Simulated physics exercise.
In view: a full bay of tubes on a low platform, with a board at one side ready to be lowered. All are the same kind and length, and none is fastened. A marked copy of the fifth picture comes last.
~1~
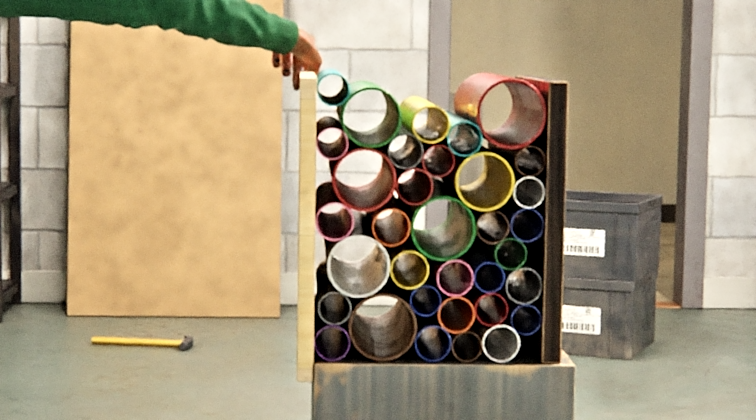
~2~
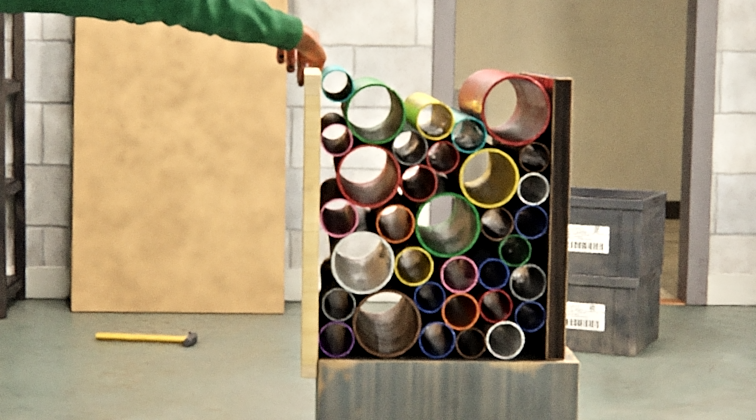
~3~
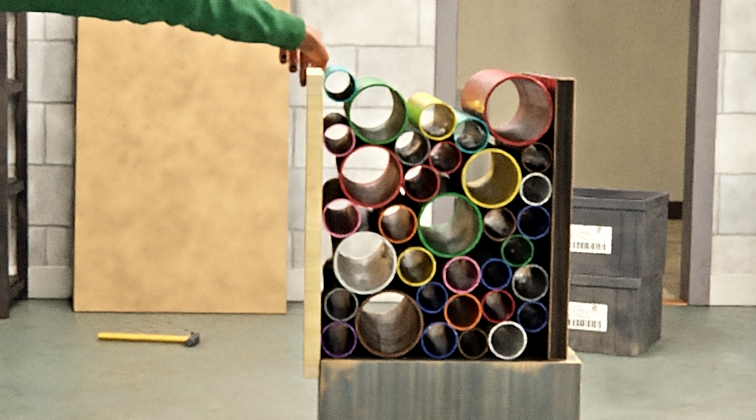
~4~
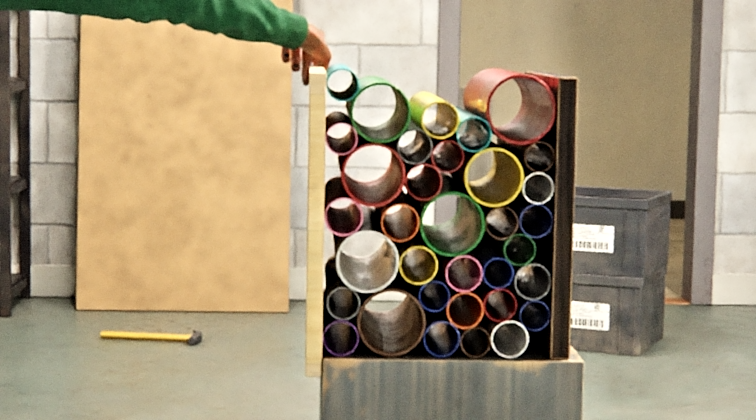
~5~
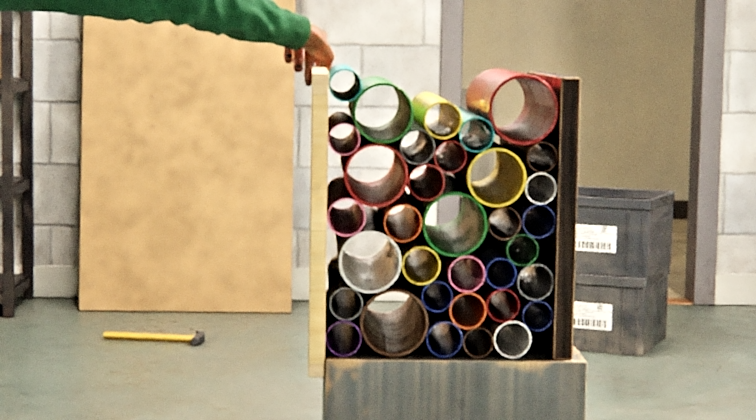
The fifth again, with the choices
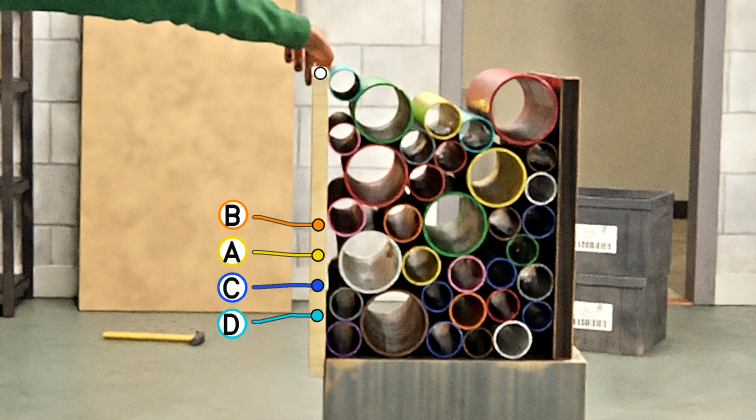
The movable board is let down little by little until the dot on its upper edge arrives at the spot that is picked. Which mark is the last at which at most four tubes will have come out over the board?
The answer is mark B.
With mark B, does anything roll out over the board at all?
Yes, at B.
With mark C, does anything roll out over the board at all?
Yes, at C.
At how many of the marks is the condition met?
One of them.
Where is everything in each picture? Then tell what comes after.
A yellow tube (410, 269); a blue tube (490, 278); a brown tube (493, 227), in the first picture.
A brown tube (497, 224); a red tube (443, 157), in the second picture.
A white tube (536, 189); side board (313, 210), in the third picture.
A purple tube (340, 338); an orange tube (465, 311), in the fourth picture.
A yellow tube (421, 265); a blue tube (501, 274); a brown tube (504, 223), in the fifth picture.
On the copy, A at (318, 255); B at (319, 225); C at (318, 285); D at (317, 315); the white dot at (321, 73).
On B. First, top of the board (328, 140).
Then, top of the board (327, 216).
Finally, top of the board (327, 224), two out over the board.
By contrast, A more than four out over the board; C more than four out over the board; D more than four out over the board.
